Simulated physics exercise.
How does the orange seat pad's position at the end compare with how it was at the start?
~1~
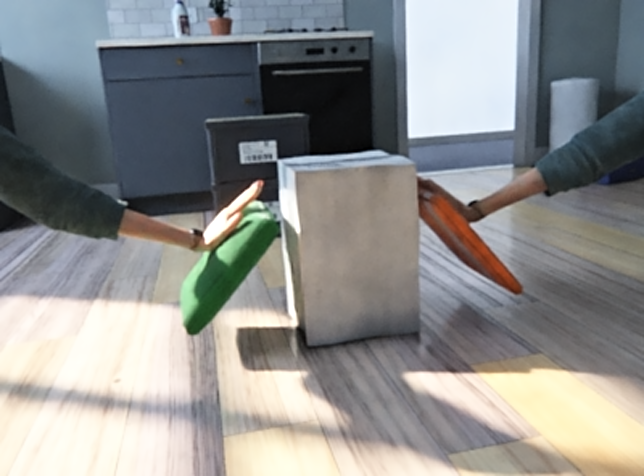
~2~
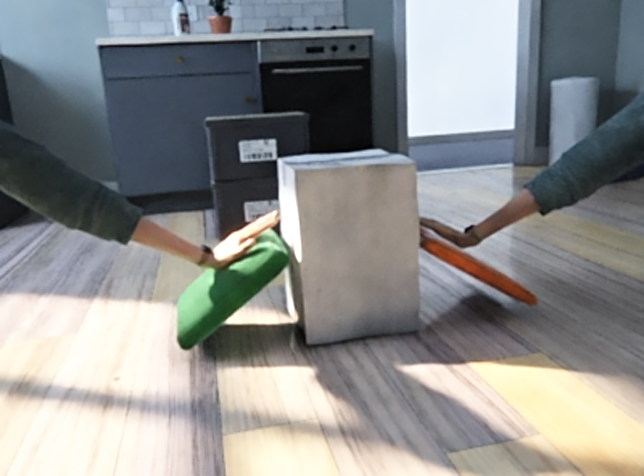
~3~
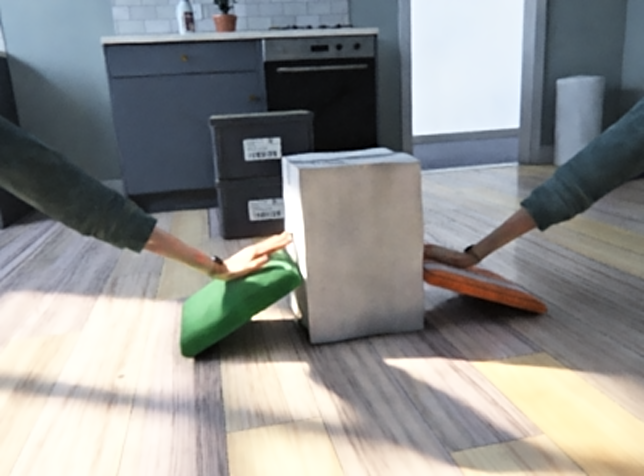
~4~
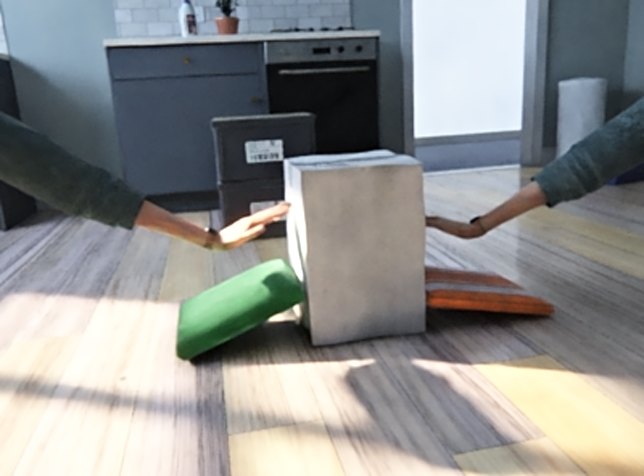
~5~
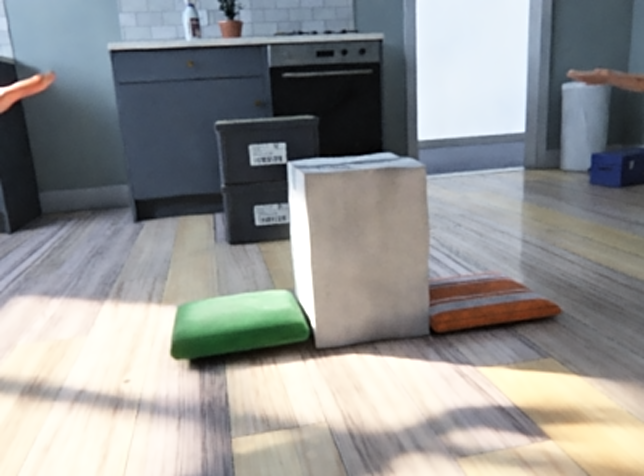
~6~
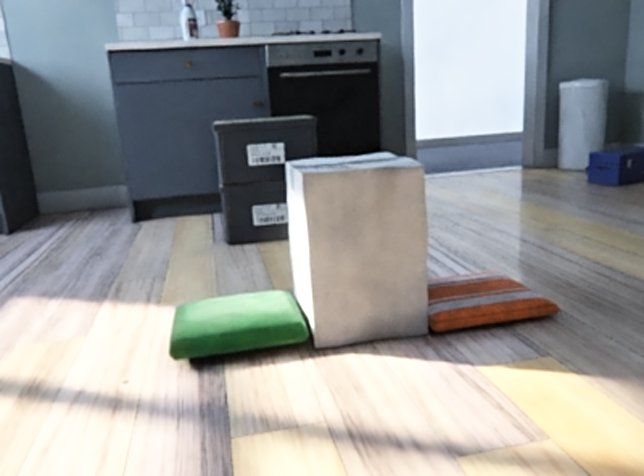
At the start it was held up at a slant against the right side of the white box, and by the end it lay flat on the floor beside the box, lower and slightly farther right.
